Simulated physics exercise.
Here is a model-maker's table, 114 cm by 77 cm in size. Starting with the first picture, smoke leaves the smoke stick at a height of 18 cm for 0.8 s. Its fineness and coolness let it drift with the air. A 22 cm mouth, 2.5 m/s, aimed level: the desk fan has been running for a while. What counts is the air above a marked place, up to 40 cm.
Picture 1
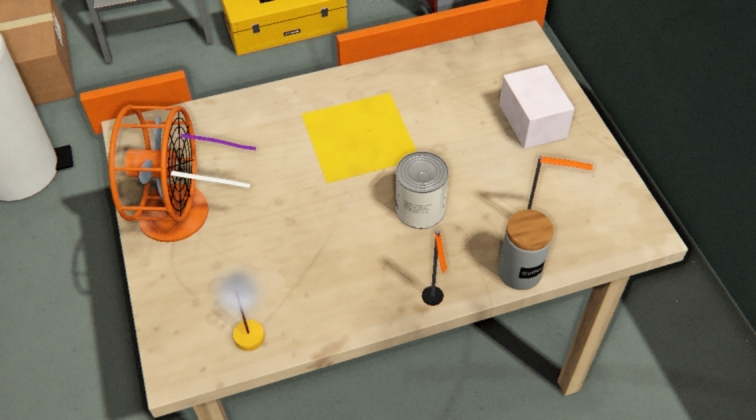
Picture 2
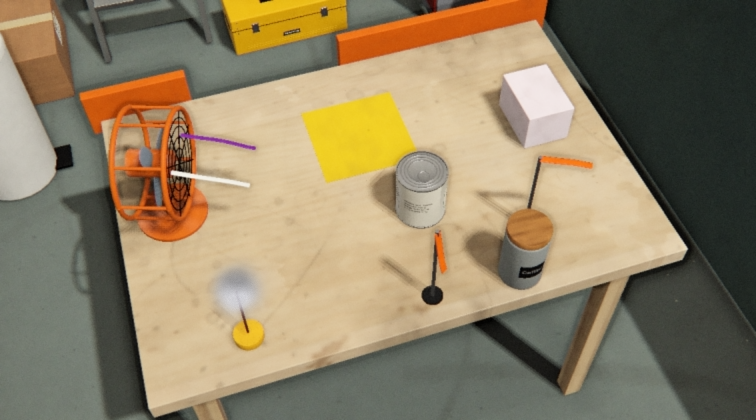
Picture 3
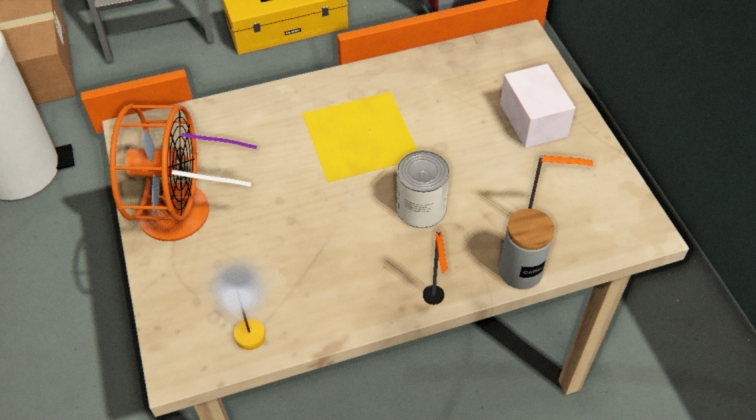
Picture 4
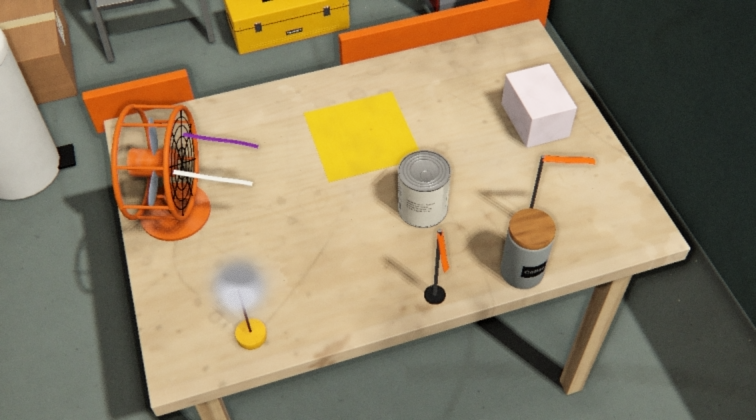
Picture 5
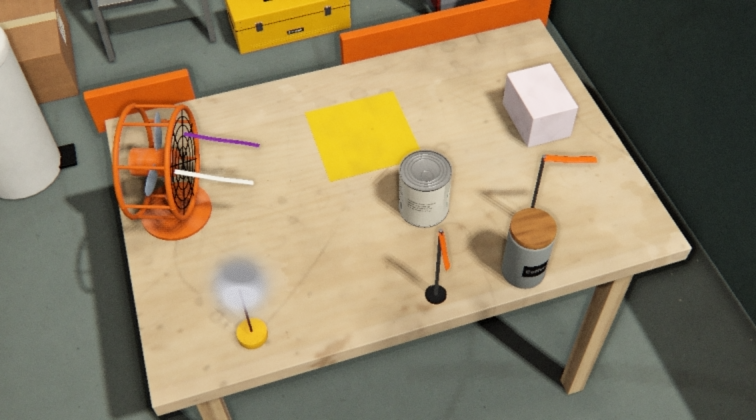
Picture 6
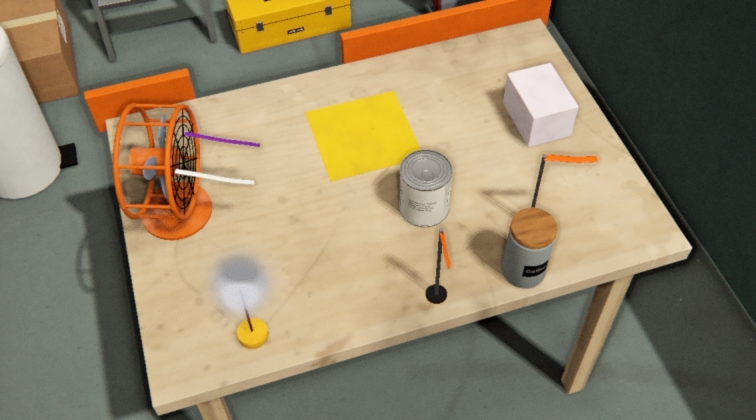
The orange fan's blades spun at the left of the wooden table, its ribbons held out sideways, while a small pale puff of smoke hung almost still above the yellow-based stick.
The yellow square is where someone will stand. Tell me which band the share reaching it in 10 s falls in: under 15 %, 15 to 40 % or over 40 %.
It falls in the band less than 15 %.
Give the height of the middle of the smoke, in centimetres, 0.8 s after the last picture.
I'd put it at around 14 cm up.
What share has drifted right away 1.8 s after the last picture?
Roughly 5 per cent.
Then, 0.8 s after the last picture we count, 0 % has passed over the yellow square, with 100 % still about or yet to come, and the middle of the rest is near (234, 260).
Then, 1.8 s after the last picture we count, 0 % has passed over the yellow square, with 94 % still about or yet to come, and the middle of the rest is near (455, 243).
Then, 3.8 s after the last picture we count, 0 % has passed over the yellow square, with 7 % still about or yet to come.
Then, 9.8 s after the last picture we count, 0 % has passed over the yellow square, with 0 % still about or yet to come.
